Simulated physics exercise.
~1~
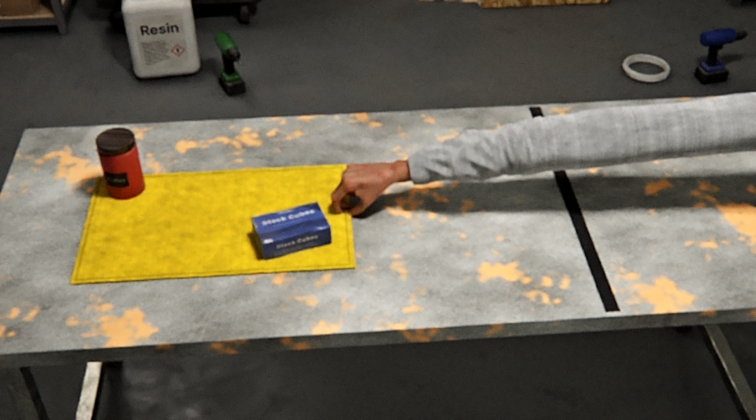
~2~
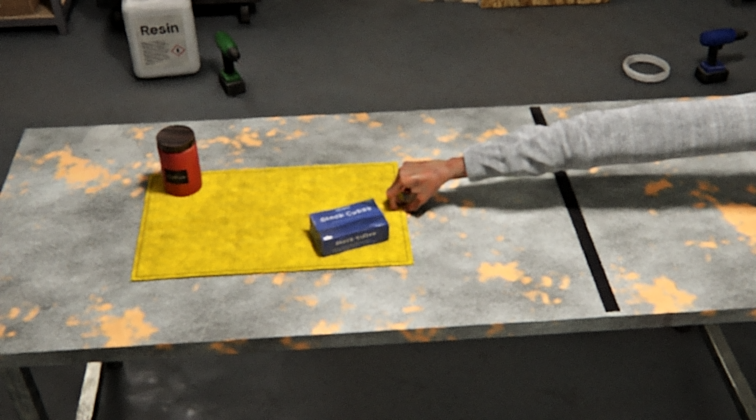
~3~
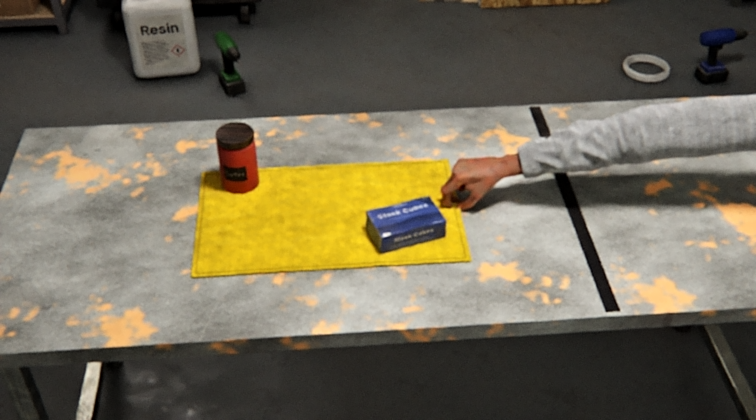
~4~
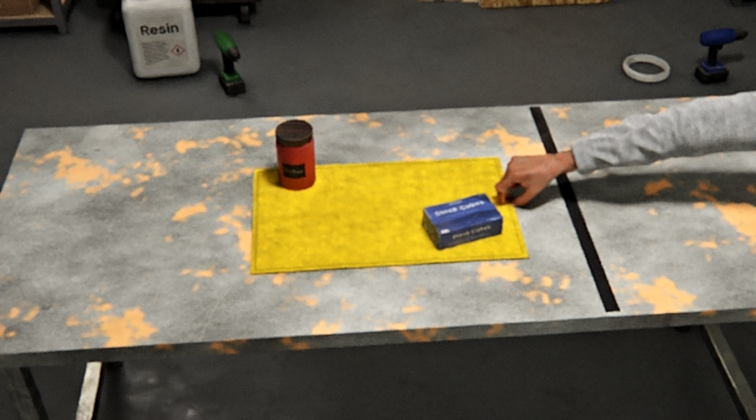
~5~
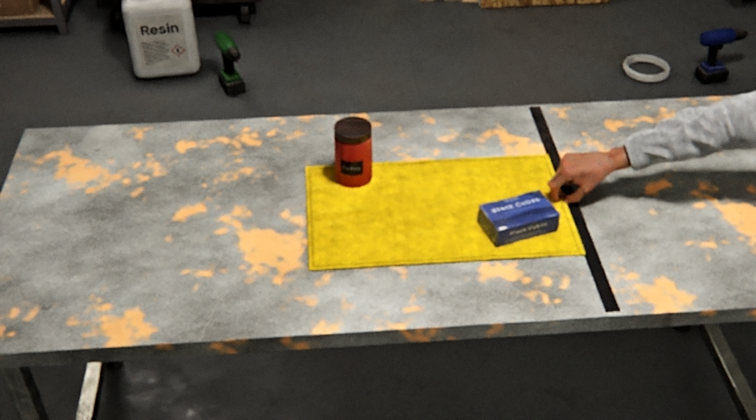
In a workshop, a fixed, raised view looks down on a long grey workbench with worn orange patches, a white resin container and two drills on the floor behind it. A yellow table runner lies on the left, carrying an upright red jar with a dark lid at its back left and a blue packet near its right edge. A hand in a grey sleeve, reaching from the right, grips the cloth and draws it steadily rightward. Both items ride along with it. Finally, the hem reaches the black tape, with packet and jar still on the cloth.
